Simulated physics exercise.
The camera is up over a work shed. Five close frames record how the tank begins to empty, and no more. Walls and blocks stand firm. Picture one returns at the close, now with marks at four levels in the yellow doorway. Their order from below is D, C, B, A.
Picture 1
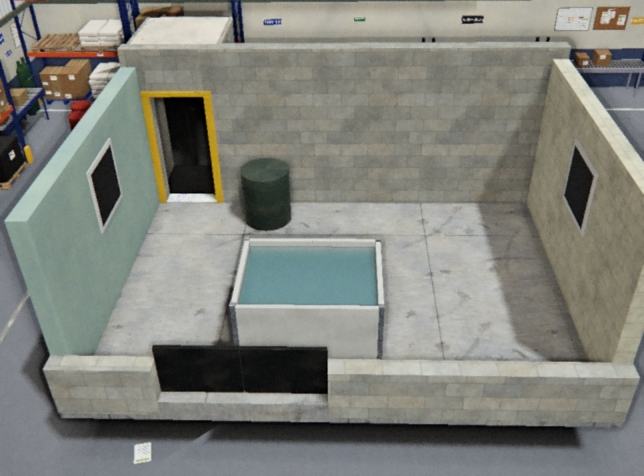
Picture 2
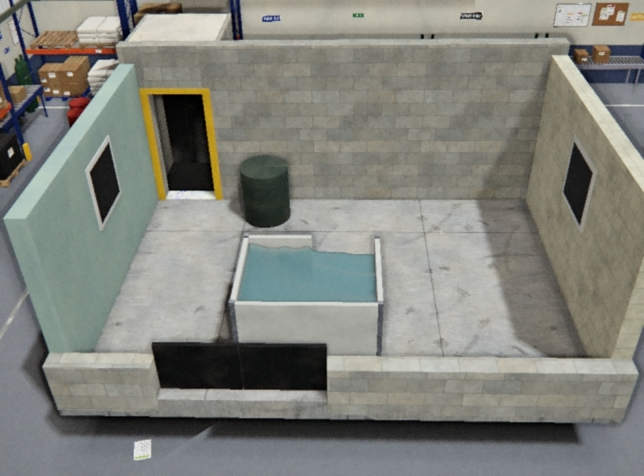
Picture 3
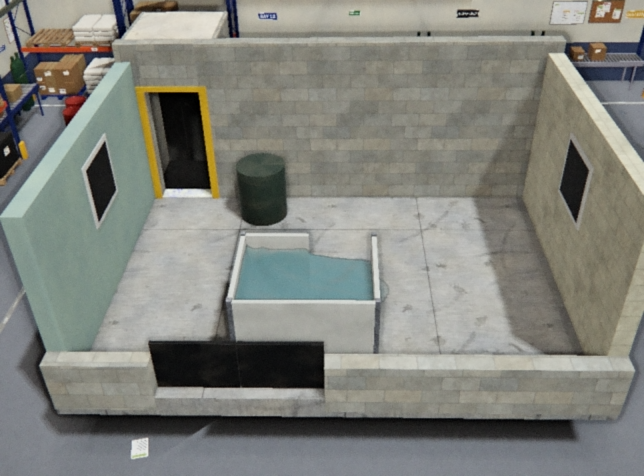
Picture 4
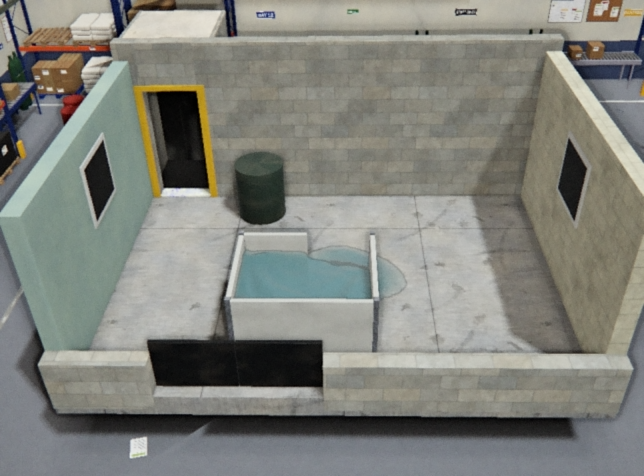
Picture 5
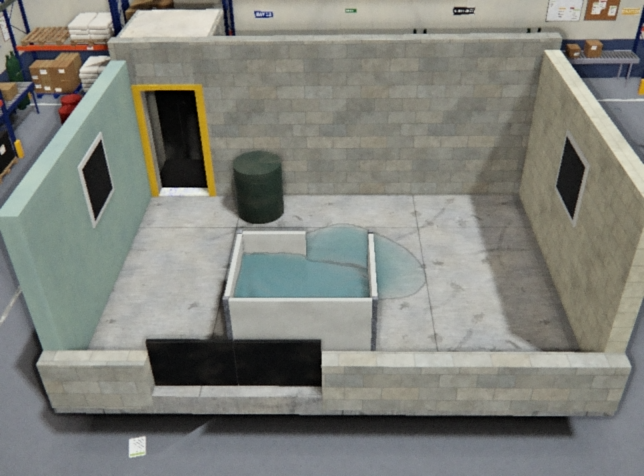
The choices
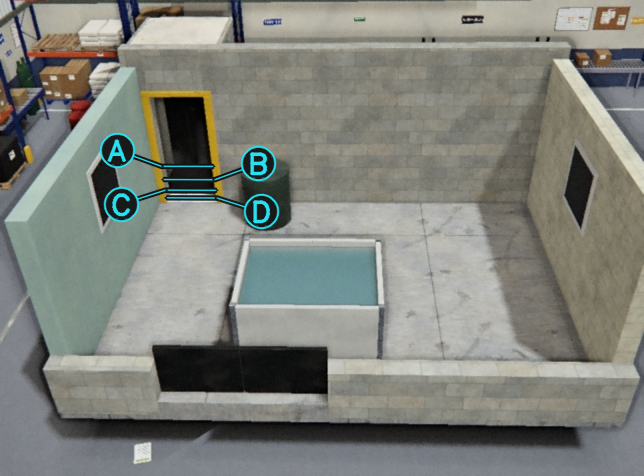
Water leaking from the back right corner of a square tank, its level dropping slightly as a puddle spreads across the shed floor.
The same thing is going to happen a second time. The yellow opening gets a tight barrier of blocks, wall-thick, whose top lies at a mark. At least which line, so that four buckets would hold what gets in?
I would pick height D.
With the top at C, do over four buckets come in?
No, not at all.
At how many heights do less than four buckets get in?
All four.
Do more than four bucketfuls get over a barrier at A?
No, not at all.
On the marked copy, A at (187, 166); B at (189, 179); C at (190, 190); D at (191, 197); from the bottom up D, C, B, A.
For height A, nothing gets over.
For height B, nothing gets over.
For height C, nothing gets over.
For height D, a splash gets over, under a bucket.
